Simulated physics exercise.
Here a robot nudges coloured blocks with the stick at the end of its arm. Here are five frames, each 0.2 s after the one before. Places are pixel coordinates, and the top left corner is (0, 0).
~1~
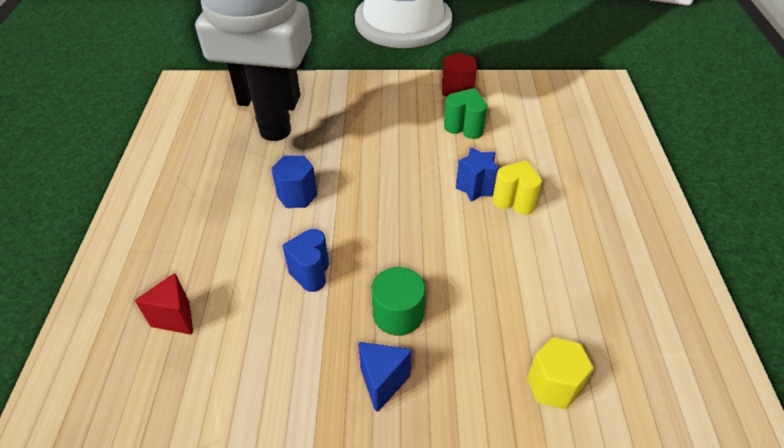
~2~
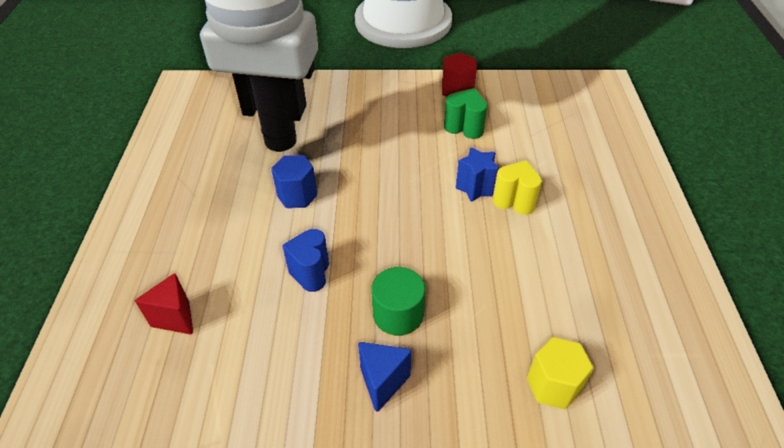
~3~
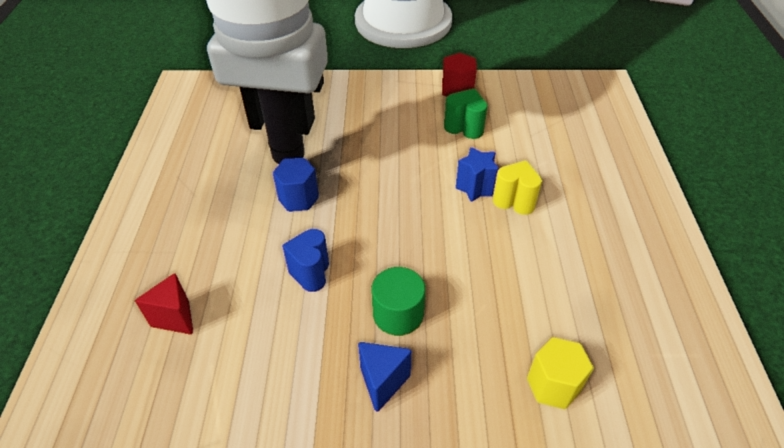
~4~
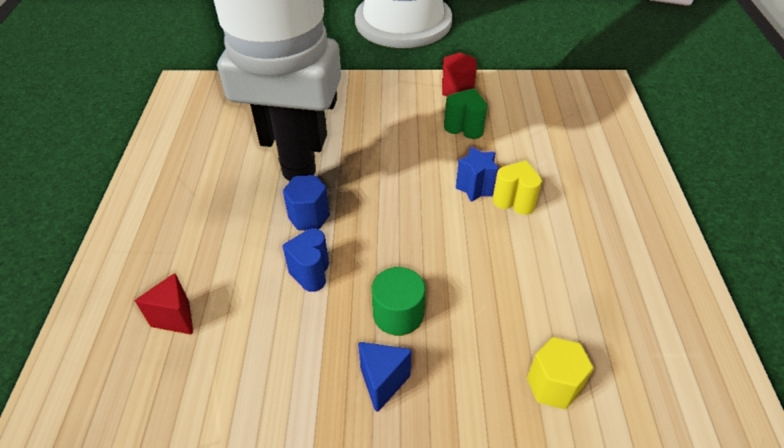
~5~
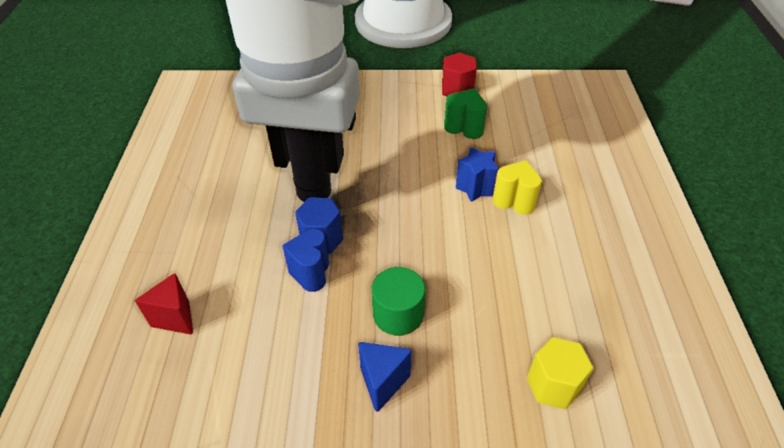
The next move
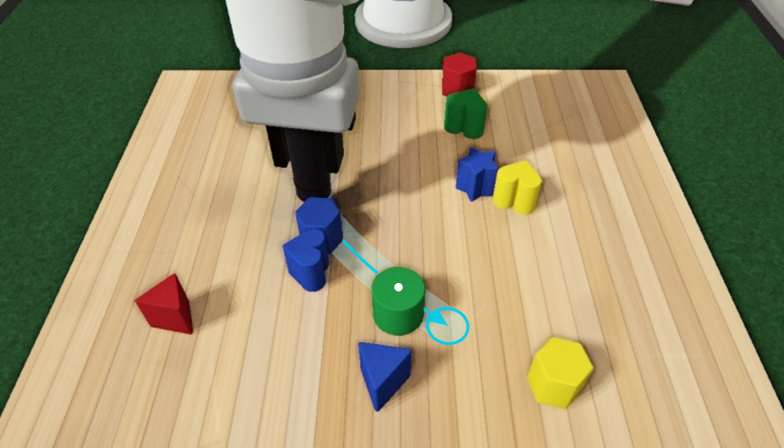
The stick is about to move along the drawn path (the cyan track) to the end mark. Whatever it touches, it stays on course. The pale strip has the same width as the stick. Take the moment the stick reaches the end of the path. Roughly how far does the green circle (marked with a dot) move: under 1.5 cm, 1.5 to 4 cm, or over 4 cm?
The move is long, over 4 cm.
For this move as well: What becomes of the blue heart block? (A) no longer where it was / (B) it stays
Answer: A.
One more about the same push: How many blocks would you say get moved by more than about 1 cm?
My guess is at least three.
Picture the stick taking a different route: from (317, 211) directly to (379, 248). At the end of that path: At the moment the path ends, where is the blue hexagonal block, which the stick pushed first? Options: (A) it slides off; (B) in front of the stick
A
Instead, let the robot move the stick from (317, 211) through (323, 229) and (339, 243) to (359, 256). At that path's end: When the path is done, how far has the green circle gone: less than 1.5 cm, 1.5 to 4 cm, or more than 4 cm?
Travel: Within 1.5 cm.
The line goes from (317, 211) through (351, 249) and (394, 287) to (448, 326); the dot is on the green circle.
The first path, step by step. One third of the way, stick at (350, 231); blue heart block at (308, 272), turned 85° clockwise; blue hexagonal block at (349, 254), turned 15° clockwise.
Two thirds of the way, stick at (394, 269); blue heart block at (308, 276), turned 100° clockwise; blue hexagonal block at (356, 282), turned 75° clockwise; green circle at (406, 298).
At the end, stick at (450, 308); blue heart block at (308, 276), turned 100° clockwise; blue hexagonal block at (356, 282), turned 75° clockwise; blue triangle unmoved; green circle at (431, 338).
